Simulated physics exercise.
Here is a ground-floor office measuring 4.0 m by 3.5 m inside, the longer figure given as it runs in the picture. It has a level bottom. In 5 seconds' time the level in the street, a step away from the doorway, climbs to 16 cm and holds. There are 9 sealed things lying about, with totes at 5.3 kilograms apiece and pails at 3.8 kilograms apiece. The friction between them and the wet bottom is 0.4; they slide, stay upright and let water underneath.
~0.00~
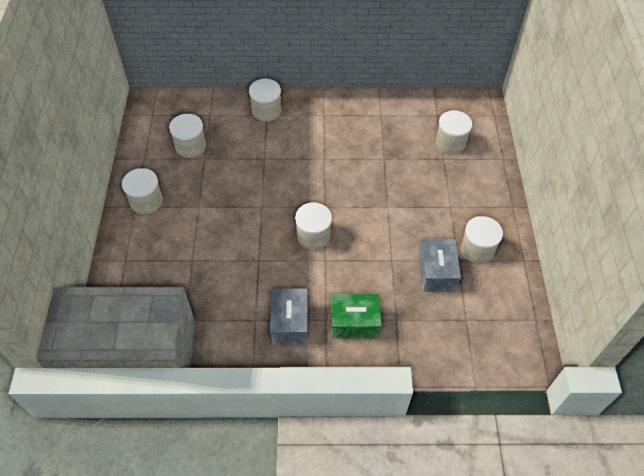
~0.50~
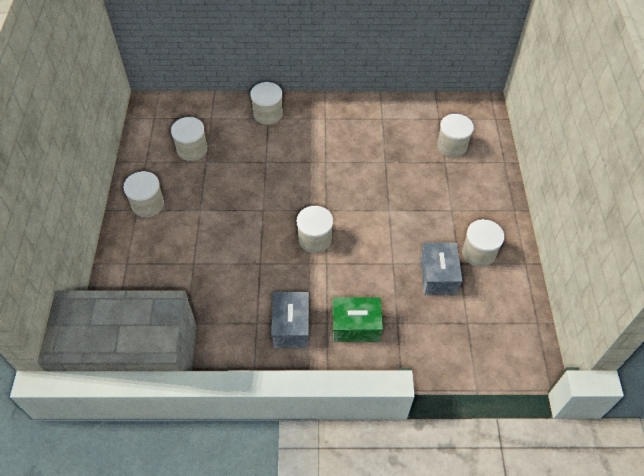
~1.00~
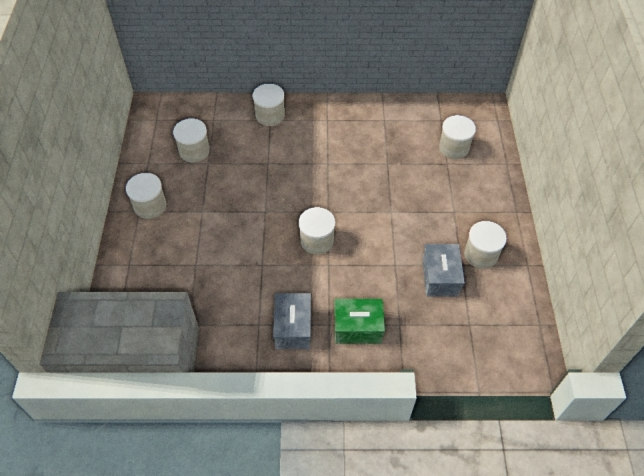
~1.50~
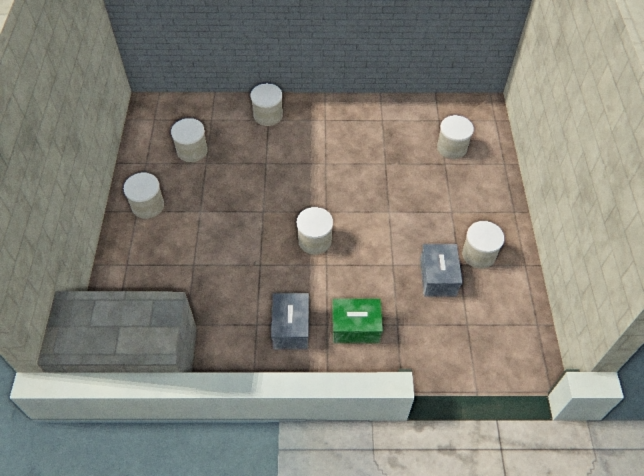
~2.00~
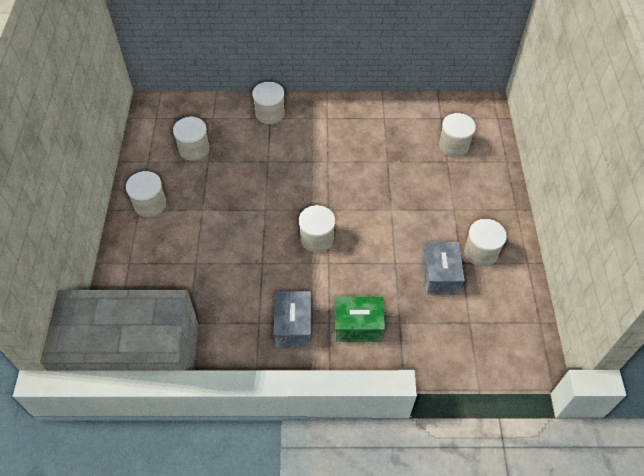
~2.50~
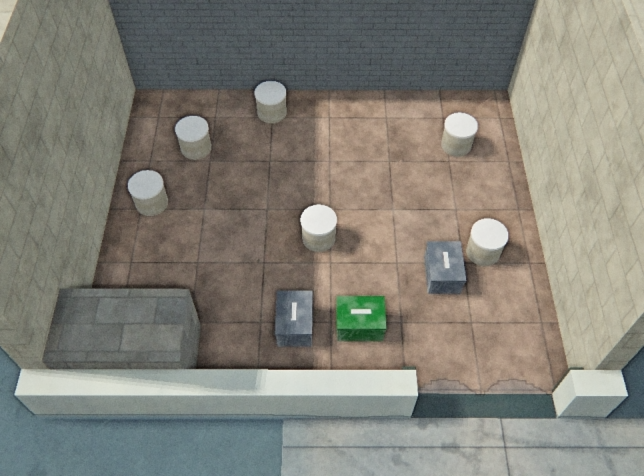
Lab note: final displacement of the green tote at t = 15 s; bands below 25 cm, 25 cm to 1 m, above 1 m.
It is pushed a bit.
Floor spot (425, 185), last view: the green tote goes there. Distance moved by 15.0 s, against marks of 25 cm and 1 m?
In that run it wanders far off.
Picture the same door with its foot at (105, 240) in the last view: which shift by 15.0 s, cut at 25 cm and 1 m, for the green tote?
The green tote covers a long distance.
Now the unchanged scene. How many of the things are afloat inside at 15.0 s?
9.
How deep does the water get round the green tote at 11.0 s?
Around 2 cm.
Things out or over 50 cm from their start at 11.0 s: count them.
By that time the total stands at 5.
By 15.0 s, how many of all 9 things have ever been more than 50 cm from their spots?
It adds up to 7.
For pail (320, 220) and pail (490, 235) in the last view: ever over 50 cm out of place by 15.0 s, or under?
The first is smaller and the second greater.
After 3.5 s the green tote is near (361, 312), 0.0 m from its start, aground; 0 afloat.
After 6.8 s the green tote is near (360, 312), 0.0 m from its start, aground; 0 afloat.
After 11.0 s the green tote is near (359, 312), 0.0 m from its start, aground; 5 afloat.
After 15.0 s the green tote is near (422, 323), 0.5 m from its start, afloat; 9 afloat.
